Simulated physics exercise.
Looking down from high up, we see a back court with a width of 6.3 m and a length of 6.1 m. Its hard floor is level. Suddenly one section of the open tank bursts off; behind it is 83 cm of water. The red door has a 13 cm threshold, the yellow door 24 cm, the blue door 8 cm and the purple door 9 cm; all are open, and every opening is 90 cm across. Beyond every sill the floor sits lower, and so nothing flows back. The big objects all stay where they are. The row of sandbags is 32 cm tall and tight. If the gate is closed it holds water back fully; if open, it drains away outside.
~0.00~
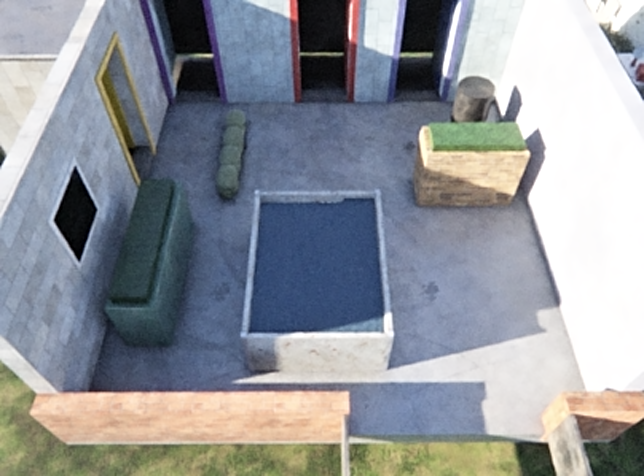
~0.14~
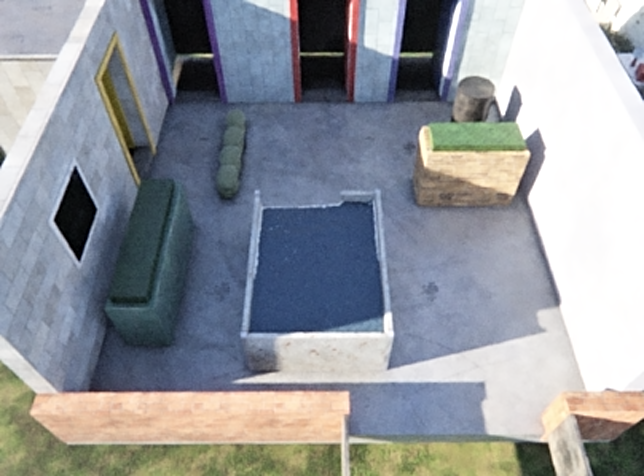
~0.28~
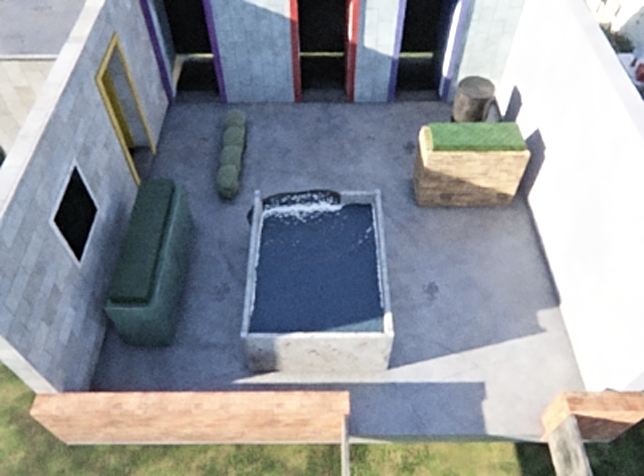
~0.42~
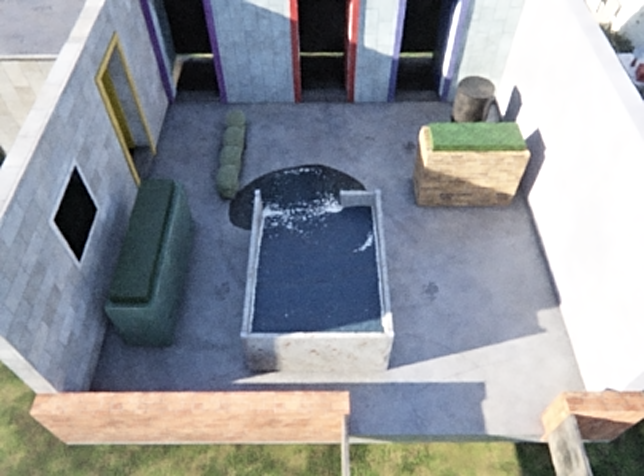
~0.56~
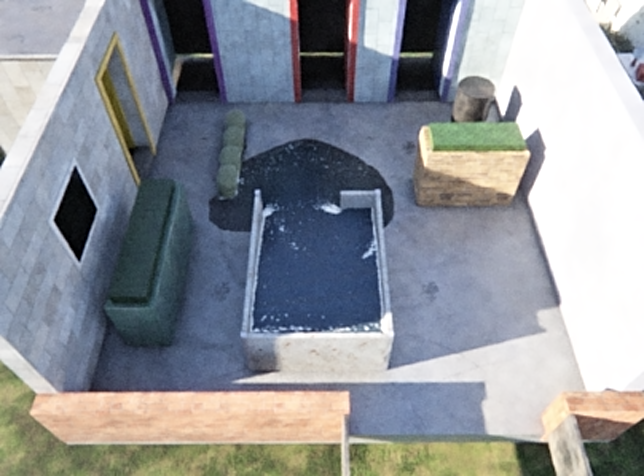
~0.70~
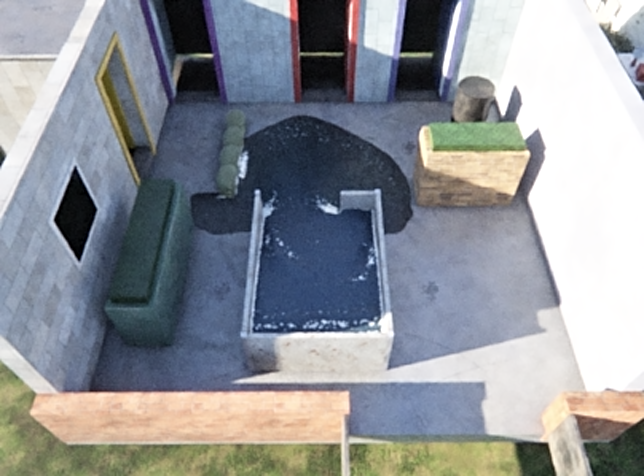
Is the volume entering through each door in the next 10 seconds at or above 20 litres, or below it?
Red door: At or above, yellow door: Below, blue door: At or above, purple door: At or above.
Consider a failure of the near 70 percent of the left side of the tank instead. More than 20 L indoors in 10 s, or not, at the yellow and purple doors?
Yellow door doesn't reach it, purple door surpasses it.
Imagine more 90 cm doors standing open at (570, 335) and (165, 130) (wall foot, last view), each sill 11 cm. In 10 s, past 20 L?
In turn: Short of it, beyond it.
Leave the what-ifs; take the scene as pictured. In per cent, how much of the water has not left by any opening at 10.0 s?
Some 82 per cent remains.
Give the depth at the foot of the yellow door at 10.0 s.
About 4.5 cm.
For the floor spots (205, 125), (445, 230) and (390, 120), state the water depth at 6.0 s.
Depths: About 6, 0 and 9 centimetres.
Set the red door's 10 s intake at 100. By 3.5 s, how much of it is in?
That works out near 85%.
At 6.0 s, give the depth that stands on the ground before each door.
Depths: Red door 15 cm, yellow door 6 cm, blue door 16 cm, purple door 11 cm.
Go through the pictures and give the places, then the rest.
The open tank at (318, 261) is whole and still, 83 cm deep, in the first picture.
The front is at a hidden place, 0.7 m from the gap on the open tank's far side; 0.3 m2 of floor is under water; 83 cm left at the back of the open tank, in the second picture.
Water pours out on the open tank's far side and has run 0.9 m, to a hidden place; typically 13 cm deep outside, 83 cm at the open tank's back, in the third picture.
Water pours out on the open tank's far side and has run 1.5 m, to (325, 169); typically 10 cm deep outside, 83 cm at the open tank's back, in the fourth picture.
The front is at (312, 143), 2.1 m from the gap on the open tank's far side; 4.2 m2 of floor is under water; 75 cm left at the back of the open tank, in the fifth picture.
Water pours out on the open tank's far side and has run 2.8 m, to (296, 119); typically 6 cm deep outside, 69 cm at the open tank's back, in the sixth picture.
After 1.4 s water covers 35 % of the floor and is deepest (50 cm) near (262, 107); red door 24 cm at the sill, 42 L in, yellow door not reached, blue door 6 cm at the sill, 0 L in, purple door 4 cm at the sill, 0 L in.
After 2.2 s water covers 40 % of the floor and is deepest (50 cm) near (271, 107); red door 34 cm at the sill, 145 L in, yellow door 6 cm at the sill, 0 L in, blue door 16 cm at the sill, 7 L in, purple door 10 cm at the sill, 0 L in.
After 3.5 s water covers 50 % of the floor and is deepest (37 cm) near (488, 106); red door 24 cm at the sill, 241 L in, yellow door 9 cm at the sill, 0 L in, blue door 11 cm at the sill, 34 L in, purple door 14 cm at the sill, 9 L in.
After 6.0 s water covers 75 % of the floor and is deepest (20 cm) near (504, 158); red door 15 cm at the sill, 274 L in, yellow door 6 cm at the sill, 0 L in, blue door 16 cm at the sill, 61 L in, purple door 11 cm at the sill, 35 L in.
After 10.0 s water covers 90 % of the floor and is deepest (12 cm) near (479, 106); red door 9 cm at the sill, 278 L in, yellow door 5 cm at the sill, 0 L in, blue door 12 cm at the sill, 114 L in, purple door 9 cm at the sill, 51 L in.
